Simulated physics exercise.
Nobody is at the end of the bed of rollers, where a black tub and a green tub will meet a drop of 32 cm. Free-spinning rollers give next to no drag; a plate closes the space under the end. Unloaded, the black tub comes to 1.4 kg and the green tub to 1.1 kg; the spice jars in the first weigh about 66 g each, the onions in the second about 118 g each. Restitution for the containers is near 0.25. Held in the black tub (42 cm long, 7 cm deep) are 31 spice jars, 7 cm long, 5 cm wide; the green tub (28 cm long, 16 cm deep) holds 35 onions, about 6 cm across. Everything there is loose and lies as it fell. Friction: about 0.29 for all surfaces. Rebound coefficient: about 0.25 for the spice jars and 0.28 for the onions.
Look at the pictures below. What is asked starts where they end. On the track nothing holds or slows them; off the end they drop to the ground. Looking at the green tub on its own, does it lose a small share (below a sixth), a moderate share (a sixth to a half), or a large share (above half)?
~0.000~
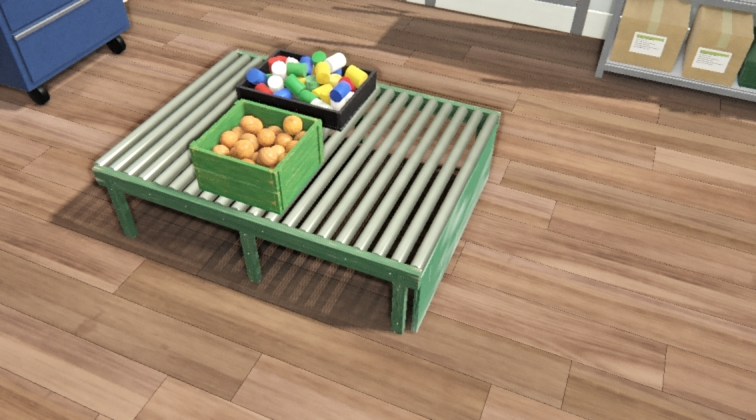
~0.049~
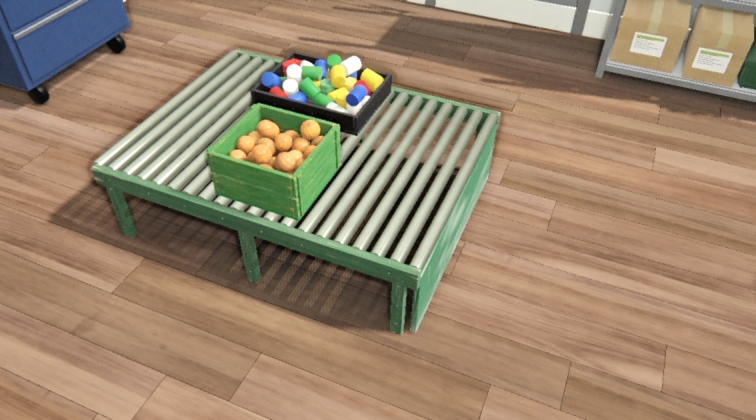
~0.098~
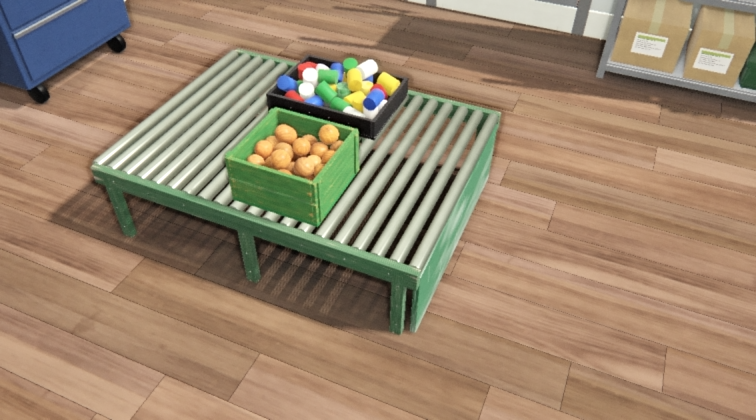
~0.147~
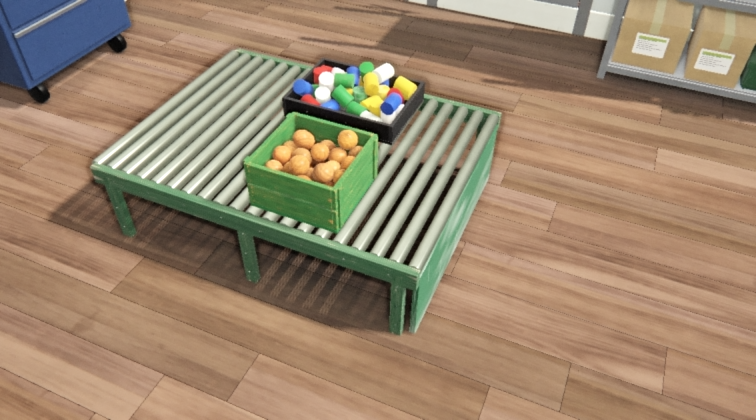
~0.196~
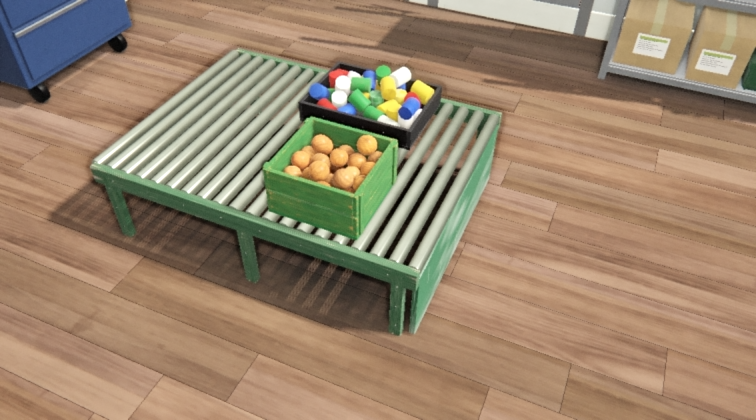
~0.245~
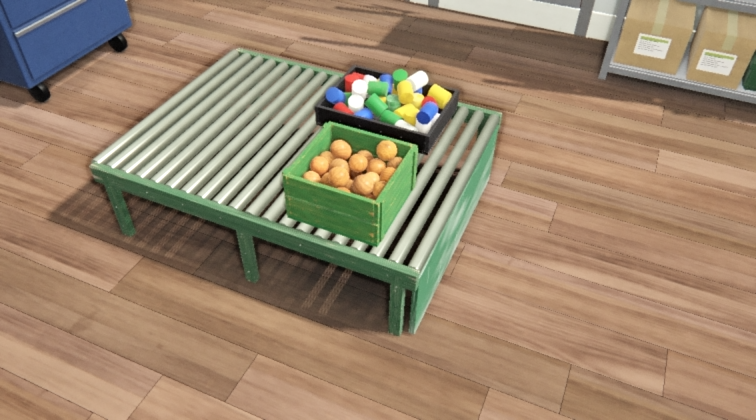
It loses a small share.
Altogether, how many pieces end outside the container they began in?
I'd put it near 3.
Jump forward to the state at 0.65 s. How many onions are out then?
By then, roughly 0.
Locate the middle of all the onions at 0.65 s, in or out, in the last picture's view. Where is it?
Somewhere around pixel (528, 257).
After 0.32 s, the overhang begins.
After 0.65 s, the black tub leans 8° with 0 of 31 out and the green tub leans 21° with 0 of 35 out.
After 0.85 s, the black tub leans 10° with 1 of 31 out and the green tub is level with 0 of 35 out.
After 1.20 s, the black tub is level with 2 of 31 out and the green tub is level with 1 of 35 out.
Final count (at 1.28 s), the black tub is level with 2 of 31 out and the green tub is level with 1 of 35 out. Asked share, 1 of 35, 3 per cent.
